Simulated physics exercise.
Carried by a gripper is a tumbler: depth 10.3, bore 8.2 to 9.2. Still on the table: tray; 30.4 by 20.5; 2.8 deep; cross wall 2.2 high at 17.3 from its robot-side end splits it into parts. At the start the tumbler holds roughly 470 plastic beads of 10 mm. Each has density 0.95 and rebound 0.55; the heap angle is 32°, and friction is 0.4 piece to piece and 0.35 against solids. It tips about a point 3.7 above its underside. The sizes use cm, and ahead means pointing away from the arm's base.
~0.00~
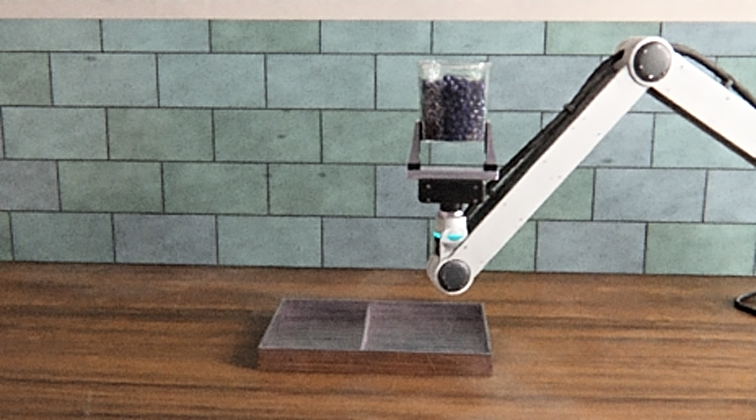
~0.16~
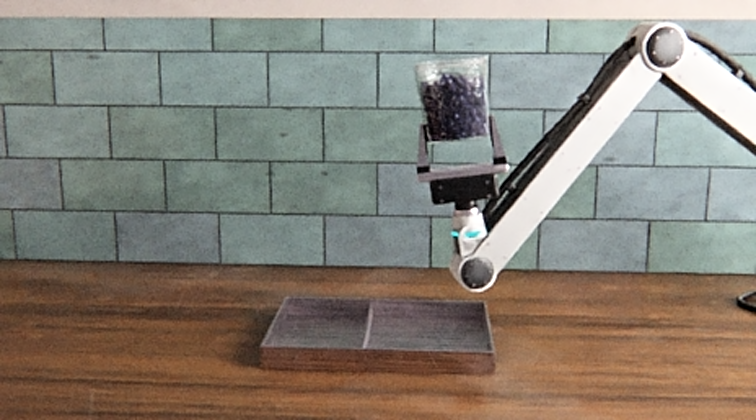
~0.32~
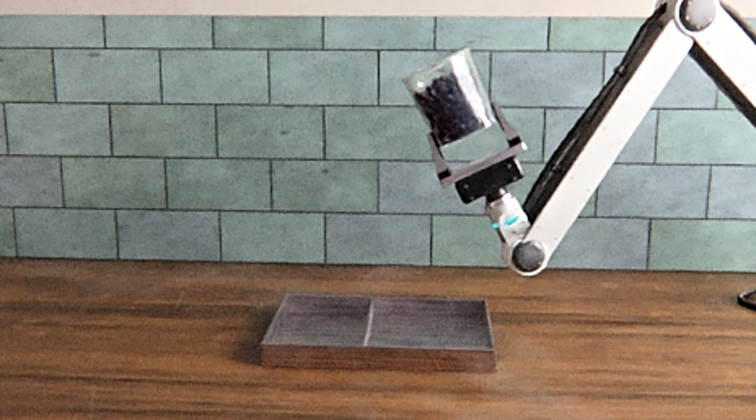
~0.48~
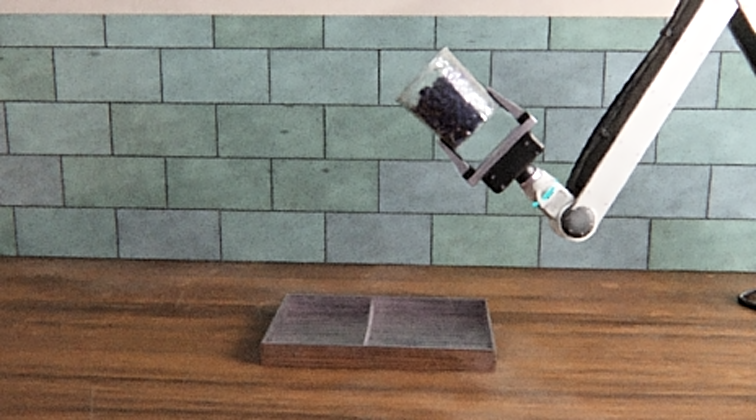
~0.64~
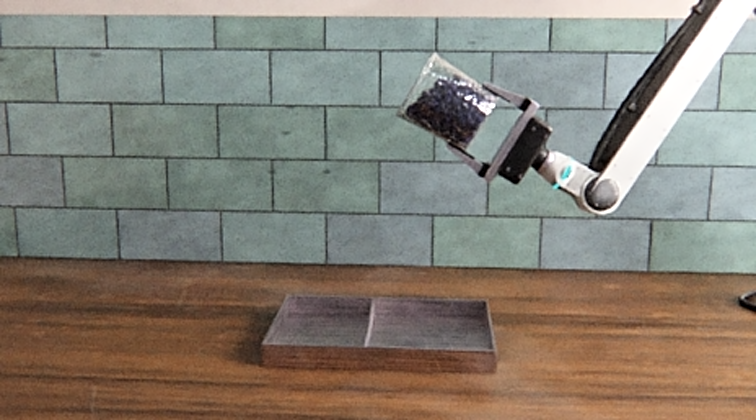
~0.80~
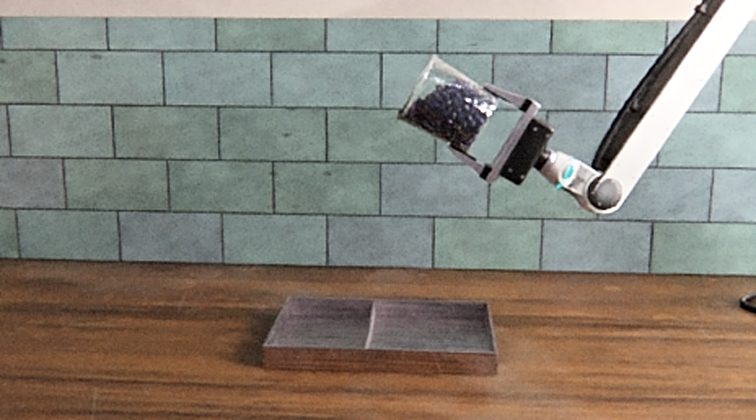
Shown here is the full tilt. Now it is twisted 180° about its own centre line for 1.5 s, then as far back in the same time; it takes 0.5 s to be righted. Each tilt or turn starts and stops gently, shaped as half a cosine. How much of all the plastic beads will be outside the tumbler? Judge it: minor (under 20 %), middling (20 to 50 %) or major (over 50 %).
Judged minor.
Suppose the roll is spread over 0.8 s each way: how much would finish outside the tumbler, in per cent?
In that case around 5 percent.
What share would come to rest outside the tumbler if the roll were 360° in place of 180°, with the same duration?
Estimate: Approx. 10 per cent.
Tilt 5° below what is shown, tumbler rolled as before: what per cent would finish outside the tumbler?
Estimate: Around 0 %.
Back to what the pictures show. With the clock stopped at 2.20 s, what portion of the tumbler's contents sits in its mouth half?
Roughly 40 percent.
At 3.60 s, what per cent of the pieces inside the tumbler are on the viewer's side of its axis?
Share noted: Close to 45 per cent.
After 2.20 s, tipped 61°, highest piece 38 above the table; 448 in the tumbler, 11 in the far-side part, 5 in the robot-side part, 6 in flight or on a rim.
After 3.60 s, tipped 61°, highest piece 38 above the table; 435 in the tumbler, 20 in the far-side part, 8 in the robot-side part, 1 on the table or floor, 6 in flight or on a rim.
After 4.50 s, upright, highest piece 40 above the table; 431 in the tumbler, 25 in the far-side part, 13 in the robot-side part, 1 on the table or floor.
After 5.20 s, upright, highest piece 40 above the table; 431 in the tumbler, 25 in the far-side part, 13 in the robot-side part, 1 on the table or floor.
At rest, 431 in the tumbler, 25 in the far-side part, 13 in the robot-side part, 1 on the table or floor. That is 8 % outside the tumbler.
